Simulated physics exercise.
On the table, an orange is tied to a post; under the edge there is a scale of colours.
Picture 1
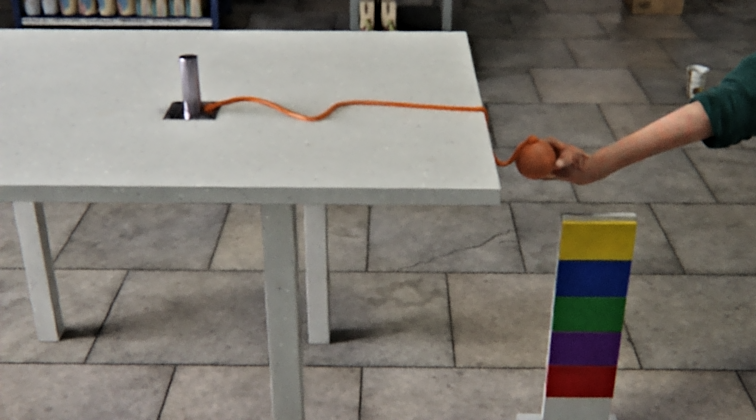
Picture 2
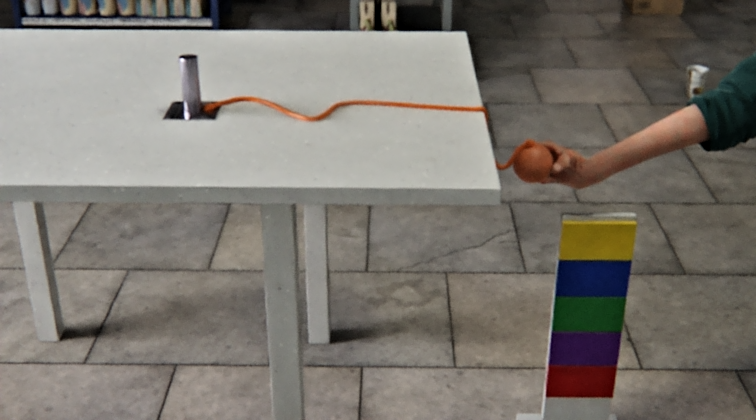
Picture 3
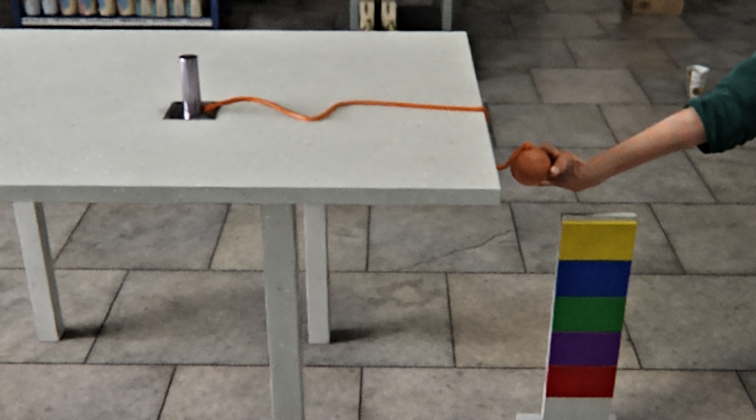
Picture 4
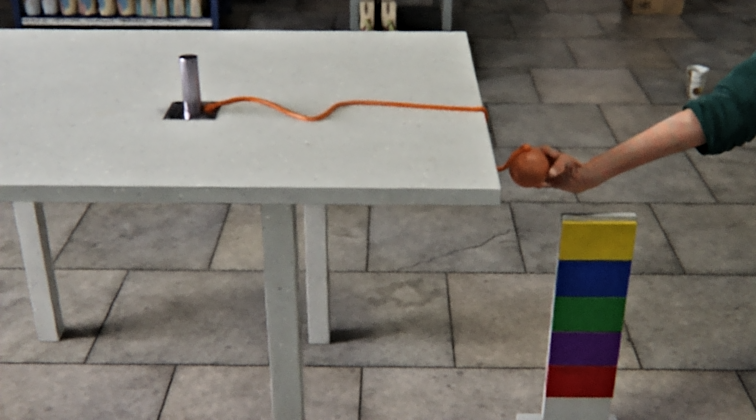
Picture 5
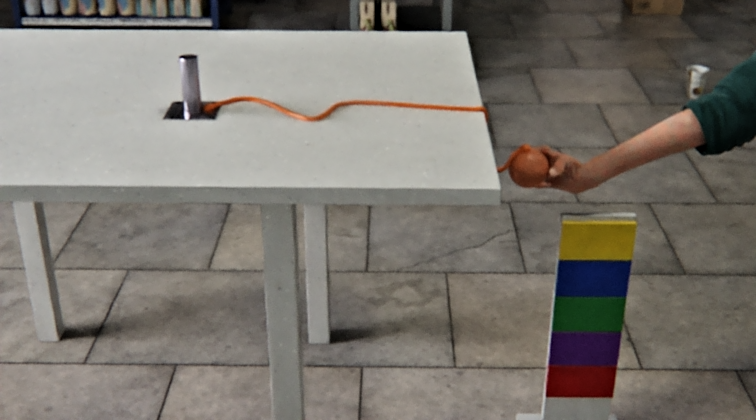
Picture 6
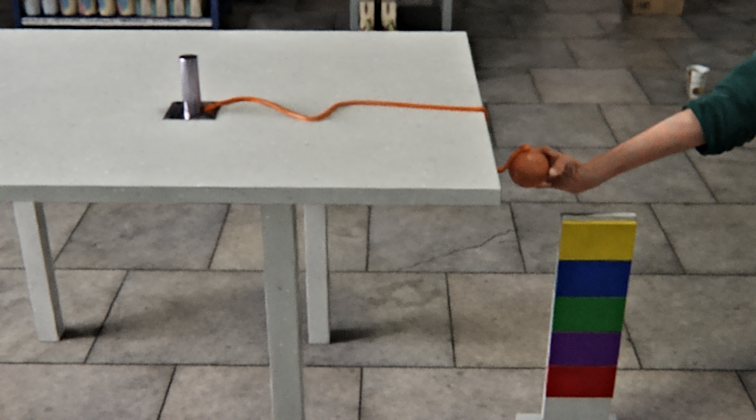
In a room with a grey tiled floor, a white table is seen from slightly above, its right edge near the middle of the view. An orange cord runs in loose curves from a metal post to an orange ball held by a green-sleeved arm, above a yellow, blue, green, purple and red scale. The hand shifts the ball slightly left, then stays nearly still, while the camera remains fixed.
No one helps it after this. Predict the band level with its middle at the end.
Prediction: Blue.
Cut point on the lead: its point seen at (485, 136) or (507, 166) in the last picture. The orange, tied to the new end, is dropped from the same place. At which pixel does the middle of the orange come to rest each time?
It ends up at (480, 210) the first time and at (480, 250) the second.
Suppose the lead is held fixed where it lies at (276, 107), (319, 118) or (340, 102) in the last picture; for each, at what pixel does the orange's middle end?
Approximately at (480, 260), at (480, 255) and at (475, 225), in that order.
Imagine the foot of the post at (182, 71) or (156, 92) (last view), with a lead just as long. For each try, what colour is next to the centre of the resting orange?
Answer, in order: Yellow, yellow.
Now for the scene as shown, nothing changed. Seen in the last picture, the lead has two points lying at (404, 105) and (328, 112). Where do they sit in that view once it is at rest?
You'll find the first mark at (464, 106) and the second mark at (374, 107).
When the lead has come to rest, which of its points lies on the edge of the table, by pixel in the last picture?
The point at (425, 107).
A little later, orange near (501, 263); level with blue.
Next, orange near (451, 274); level with blue.
When it is over, orange near (478, 274); level with blue. Its centre hangs level with the blue band.
